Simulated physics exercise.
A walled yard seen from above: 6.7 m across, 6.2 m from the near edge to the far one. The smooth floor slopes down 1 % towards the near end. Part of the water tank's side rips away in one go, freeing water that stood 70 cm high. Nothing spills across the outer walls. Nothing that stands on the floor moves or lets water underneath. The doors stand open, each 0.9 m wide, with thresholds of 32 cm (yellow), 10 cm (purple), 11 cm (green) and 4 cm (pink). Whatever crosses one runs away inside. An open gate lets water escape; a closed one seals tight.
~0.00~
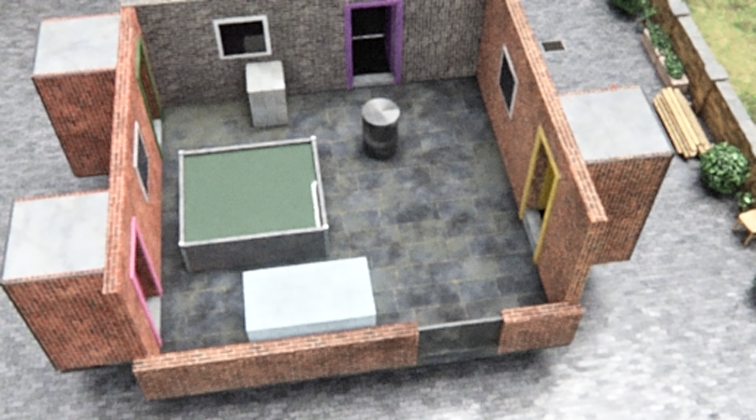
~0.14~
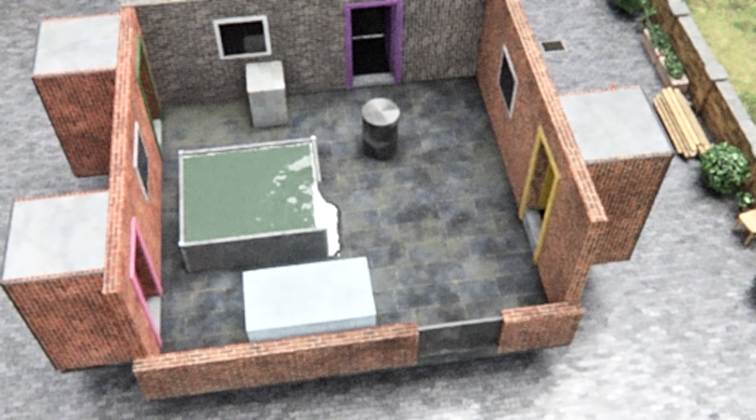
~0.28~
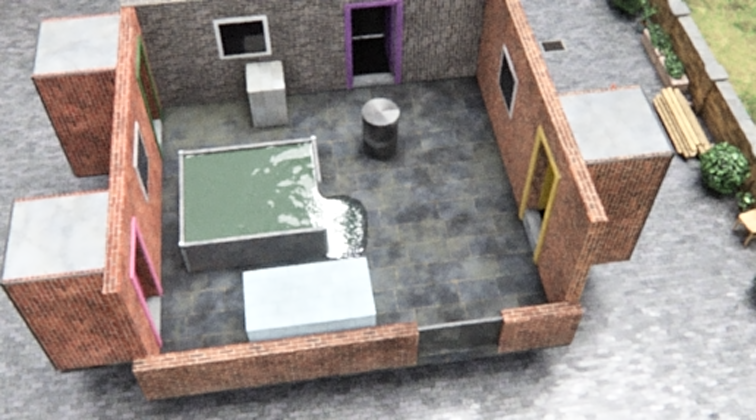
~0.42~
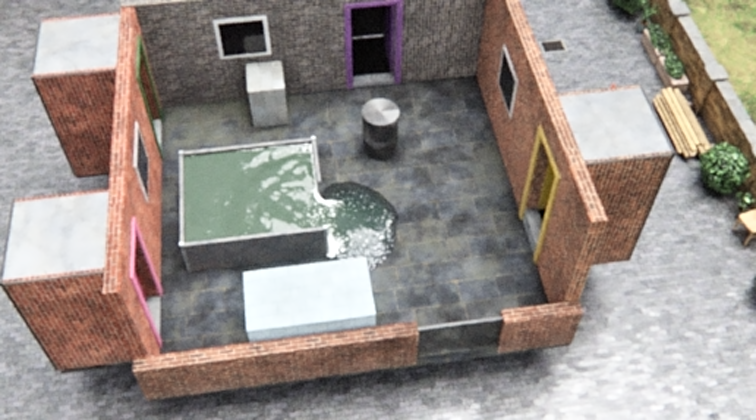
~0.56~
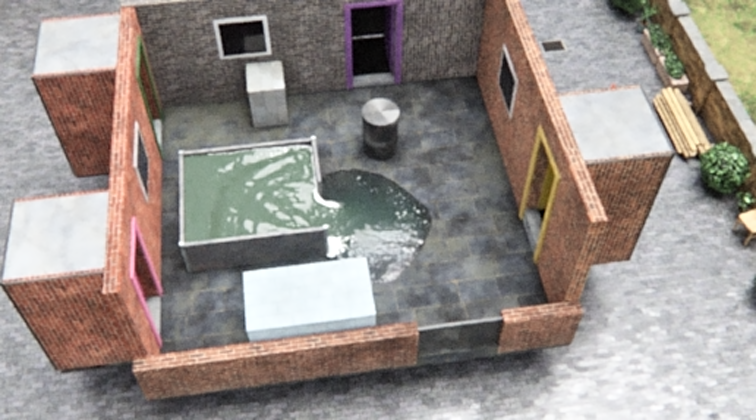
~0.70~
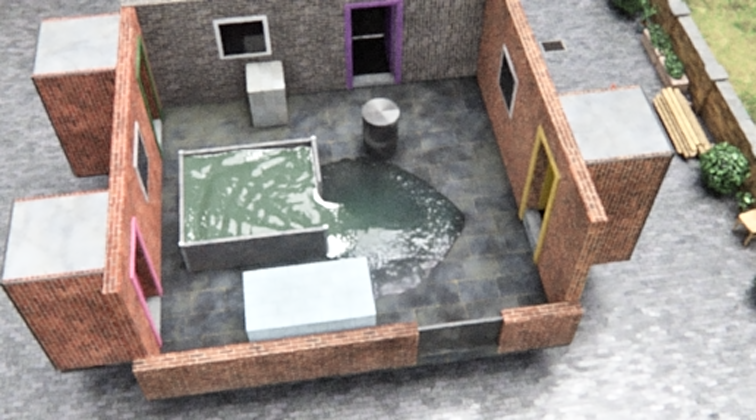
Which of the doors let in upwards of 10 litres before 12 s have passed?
Within that time: At the yellow door it stays under the limit; at the purple door it stays under the limit; at the green door it keeps below the limit; at the pink door it goes over the limit.
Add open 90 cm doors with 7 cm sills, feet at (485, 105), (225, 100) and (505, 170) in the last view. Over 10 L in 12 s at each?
In that order: Over, below, over.
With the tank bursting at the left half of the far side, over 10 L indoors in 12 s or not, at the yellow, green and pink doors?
Then: Yellow below, green past it, pink over.
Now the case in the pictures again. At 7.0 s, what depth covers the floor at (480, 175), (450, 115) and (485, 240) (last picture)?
In that order: 14, 12 and 13 cm.
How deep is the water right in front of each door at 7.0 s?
In cm: Yellow 16, purple 10, green 0, pink 2.
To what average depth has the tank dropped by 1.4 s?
About 52 cm.
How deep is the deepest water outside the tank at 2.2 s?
Roughly 46 cm.
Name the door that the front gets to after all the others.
Last comes the green one.
After 1.4 s water covers 35 % of the floor and is deepest (40 cm) near (331, 239); yellow door 22 cm at the sill, 0 L in, purple door not reached, green door not reached, pink door not reached.
After 2.2 s water covers 45 % of the floor and is deepest (46 cm) near (545, 318); yellow door 30 cm at the sill, 0 L in, purple door not reached, green door not reached, pink door not reached.
After 3.5 s water covers 50 % of the floor and is deepest (28 cm) near (521, 241); yellow door 25 cm at the sill, 0 L in, purple door not reached, green door not reached, pink door not reached.
After 7.0 s water covers 75 % of the floor and is deepest (21 cm) near (537, 328); yellow door 16 cm at the sill, 0 L in, purple door 10 cm at the sill, 0 L in, green door not reached, pink door 2 cm at the sill, 0 L in.
After 12.0 s water covers 100 % of the floor and is deepest (15 cm) near (516, 331); yellow door 11 cm at the sill, 0 L in, purple door 8 cm at the sill, 1 L in, green door 11 cm at the sill, 0 L in, pink door 10 cm at the sill, 57 L in.
